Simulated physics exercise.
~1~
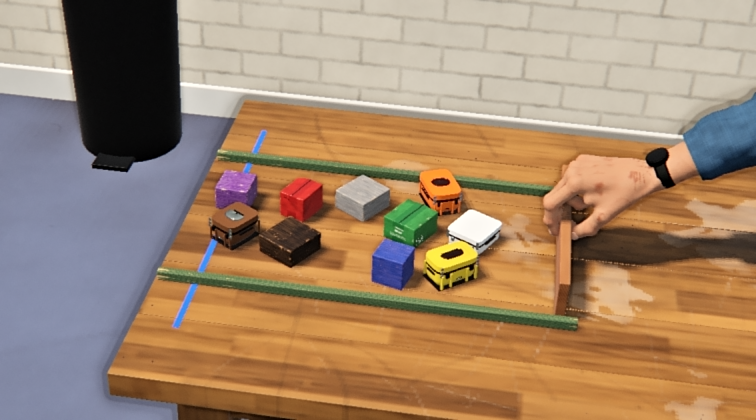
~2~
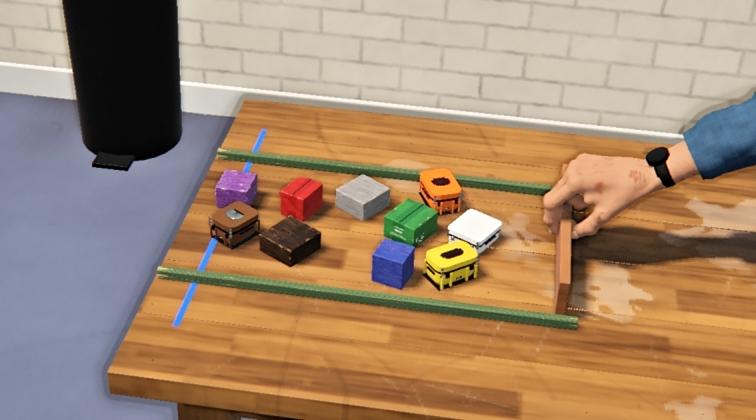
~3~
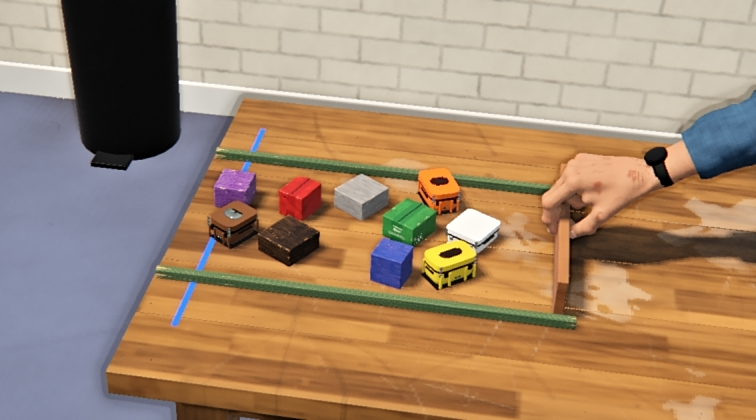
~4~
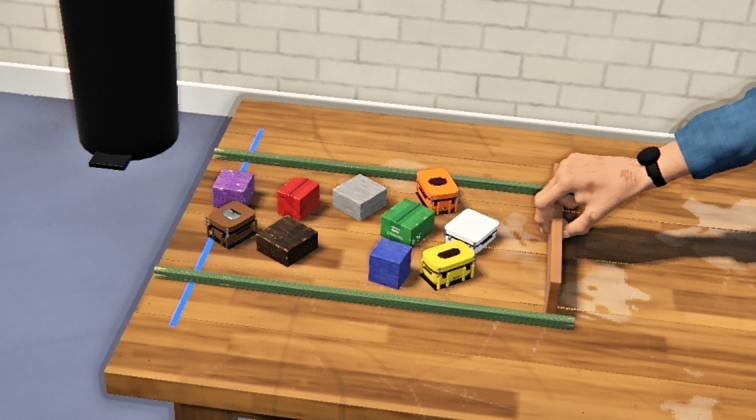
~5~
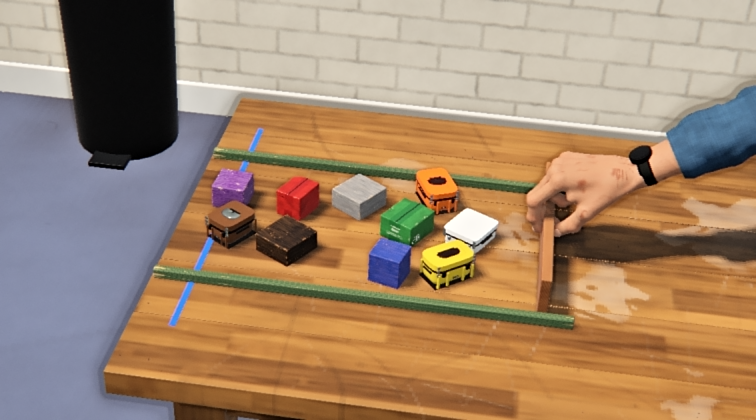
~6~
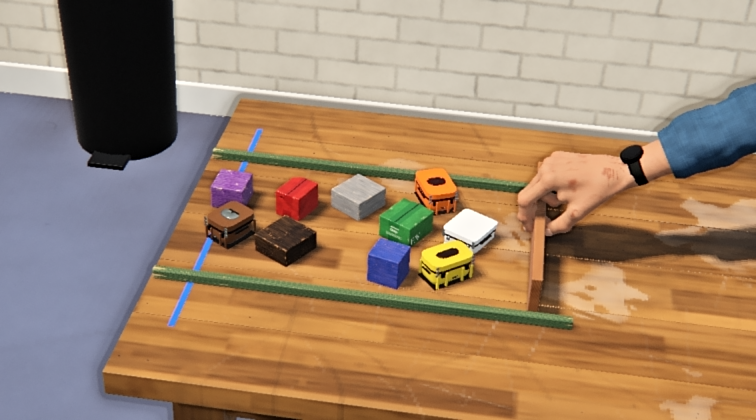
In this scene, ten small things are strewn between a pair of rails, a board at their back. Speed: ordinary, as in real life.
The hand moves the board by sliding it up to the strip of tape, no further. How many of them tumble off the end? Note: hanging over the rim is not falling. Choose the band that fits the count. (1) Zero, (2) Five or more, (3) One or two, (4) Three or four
(2) Five or more.
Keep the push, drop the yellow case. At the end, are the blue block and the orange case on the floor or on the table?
Well, the blue block is still there while the orange case is still there.
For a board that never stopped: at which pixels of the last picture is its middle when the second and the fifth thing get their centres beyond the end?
Roughly (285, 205) for the earlier crossing, roughly (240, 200) for the later one.
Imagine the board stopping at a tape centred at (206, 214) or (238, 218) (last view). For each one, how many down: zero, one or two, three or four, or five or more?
Falls: More than four; 3 or 4.
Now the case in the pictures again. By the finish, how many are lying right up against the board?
Number: 3.
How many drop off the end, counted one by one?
Result - number fallen: 7.
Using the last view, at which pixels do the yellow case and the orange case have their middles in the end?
One is at about (188, 243), the other at about (225, 164).
Soon after, none off yet; purple block at rest near (232, 190); brown case at rest near (231, 224); red box at rest near (297, 199).
Then, none off yet; purple block moved a little near (215, 187); brown case moved a little near (212, 219); red box moved about its own width near (240, 194).
By the end, the number that fall off is five or more; fallen, green box, blue block, grey block, black block, red box, brown case and purple block.
